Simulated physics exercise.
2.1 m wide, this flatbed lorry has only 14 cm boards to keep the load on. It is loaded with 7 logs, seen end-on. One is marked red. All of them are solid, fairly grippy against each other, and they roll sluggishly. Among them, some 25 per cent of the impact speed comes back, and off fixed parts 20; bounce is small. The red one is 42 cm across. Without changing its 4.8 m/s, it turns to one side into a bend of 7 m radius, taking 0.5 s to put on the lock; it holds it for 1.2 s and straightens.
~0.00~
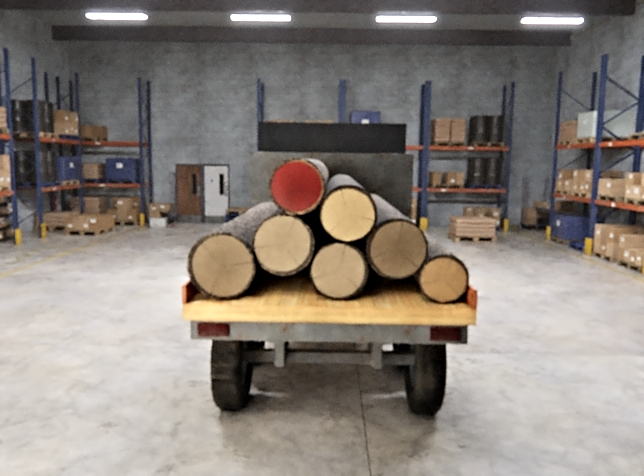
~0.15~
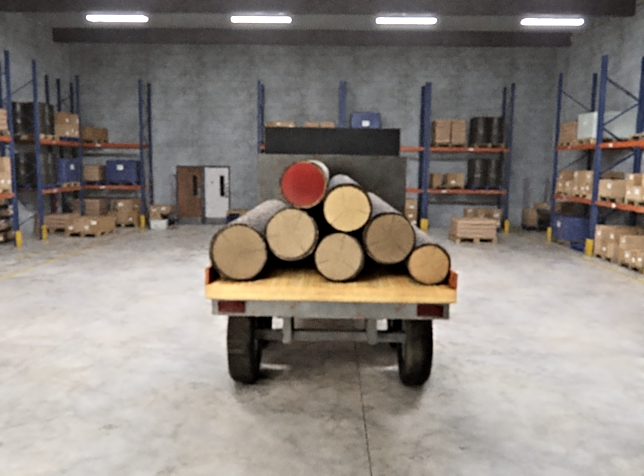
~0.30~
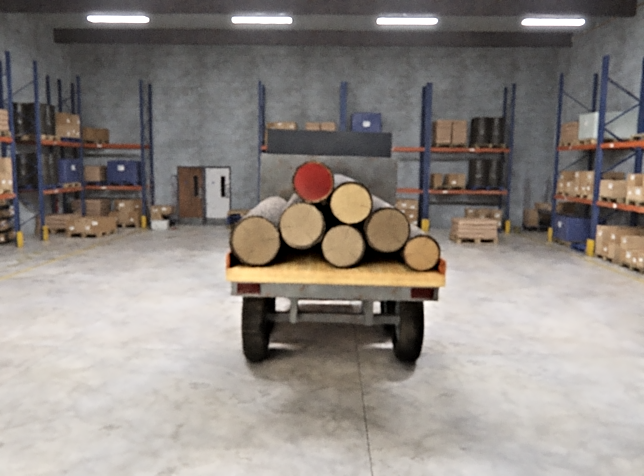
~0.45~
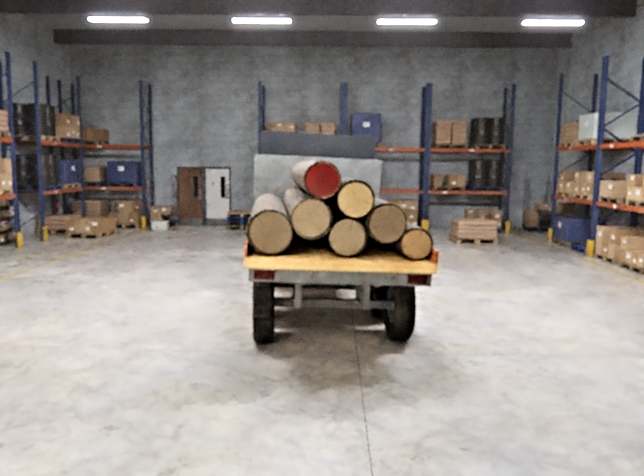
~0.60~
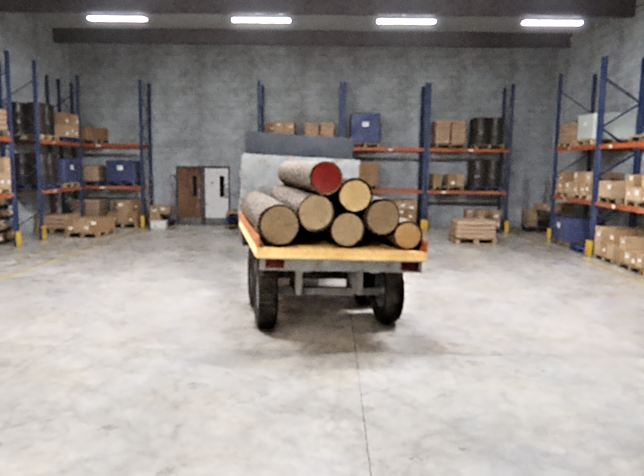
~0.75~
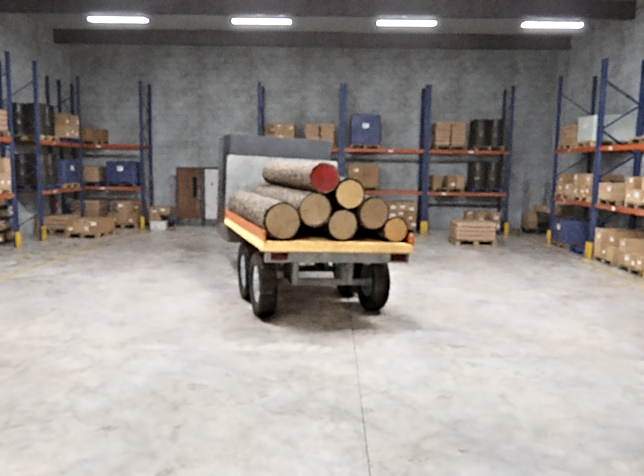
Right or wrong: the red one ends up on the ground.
Wrong.
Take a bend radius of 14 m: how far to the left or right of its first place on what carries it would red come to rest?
Result: Around 0 cm leftwards.
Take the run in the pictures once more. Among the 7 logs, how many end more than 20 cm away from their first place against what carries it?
Count: 0.
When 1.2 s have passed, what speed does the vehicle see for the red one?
Speed: Around 0.0 m/s.
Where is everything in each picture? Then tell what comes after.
In the first frame, red (297, 187); 3 of the 7 make up the bottom layer.
In the second frame, red (303, 184); the deck is level.
In the third frame, red (313, 182); the deck slopes 1° down to the right.
In the fourth frame, red (323, 180); the deck slopes 2° down to the right.
In the fifth frame, red (326, 178); the deck slopes 2° down to the right.
In the sixth frame, red (324, 178); the deck slopes 2° down to the right.
By 1.2 s, red is up on others, 80 cm from the left edge; 0 gone from the deck.
By 1.7 s, as before, red; 0 gone from the deck.
Finally (2.3 s), red is up on others, 80 cm from the left edge; 0 gone from the deck.
